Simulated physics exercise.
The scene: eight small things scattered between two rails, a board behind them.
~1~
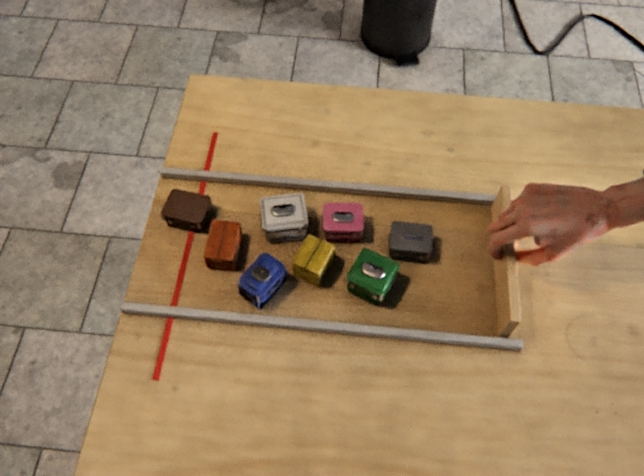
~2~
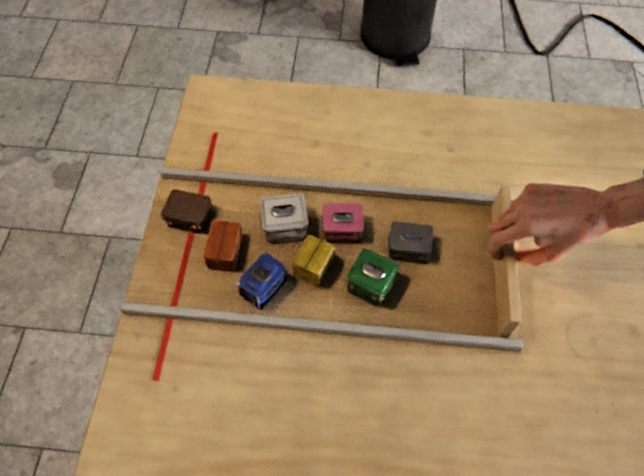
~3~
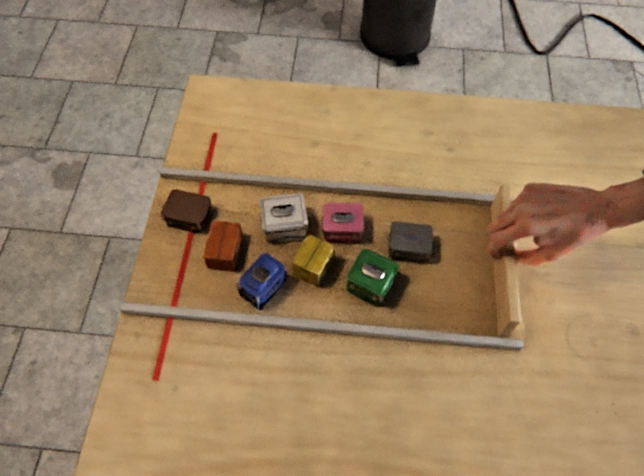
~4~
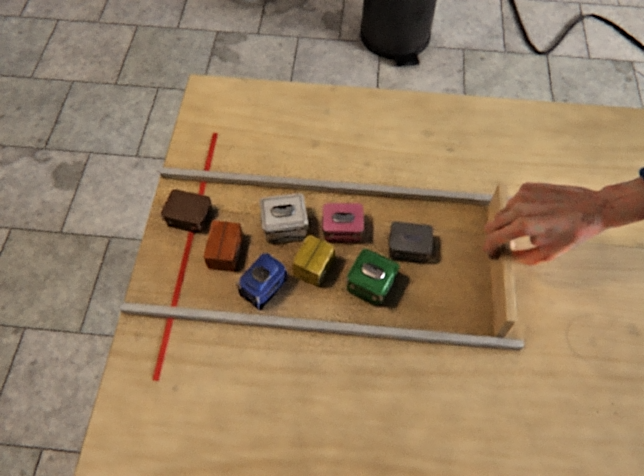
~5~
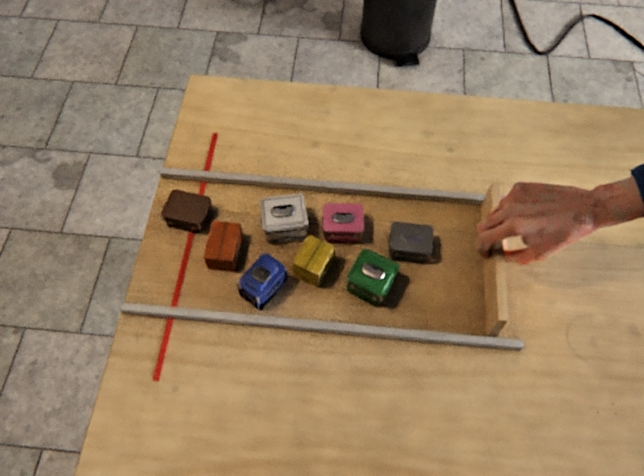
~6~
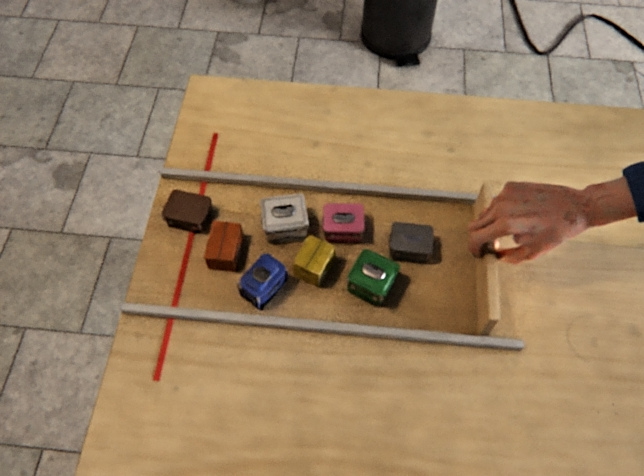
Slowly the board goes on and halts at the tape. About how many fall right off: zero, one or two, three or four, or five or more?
Outcome: The number that fall off is five or more.
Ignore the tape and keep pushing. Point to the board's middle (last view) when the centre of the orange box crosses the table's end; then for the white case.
Near (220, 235) and (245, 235).
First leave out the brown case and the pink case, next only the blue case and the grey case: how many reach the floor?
Fallen: 4, and 4 in the other try.
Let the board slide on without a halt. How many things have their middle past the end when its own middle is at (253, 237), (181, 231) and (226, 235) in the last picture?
It would be 1, 6 and 2.
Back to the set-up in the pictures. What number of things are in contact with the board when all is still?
That makes 2.
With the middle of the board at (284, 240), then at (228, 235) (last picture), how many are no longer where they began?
First 8, then 8.
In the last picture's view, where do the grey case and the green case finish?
Near (172, 222) and (160, 266).
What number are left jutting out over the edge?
It comes to 0.
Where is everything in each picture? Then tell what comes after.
In the first frame, brown case (188, 211); orange box (224, 246); blue case (263, 281); board (505, 259); tape (189, 242).
In the second frame, orange box (224, 246); yellow box (314, 261).
In the third frame, blue case (263, 281); board (505, 259).
In the fourth frame, brown case (188, 212); green case (372, 278).
In the fifth frame, orange box (224, 246); white case (284, 218).
In the sixth frame, brown case (188, 212); orange box (224, 246); blue case (263, 281); board (485, 258); tape (190, 242).
Soon after, none off yet; brown case at rest near (188, 212); orange box at rest near (224, 246); blue case at rest near (263, 281).
Then, none off yet; brown case moved about its own width near (148, 207); orange box moved about its own width near (188, 245); blue case moved about its own width near (221, 288).
By the end, the number that fall off is five or more; fallen, pink case, yellow box, white case, blue case, orange box and brown case.
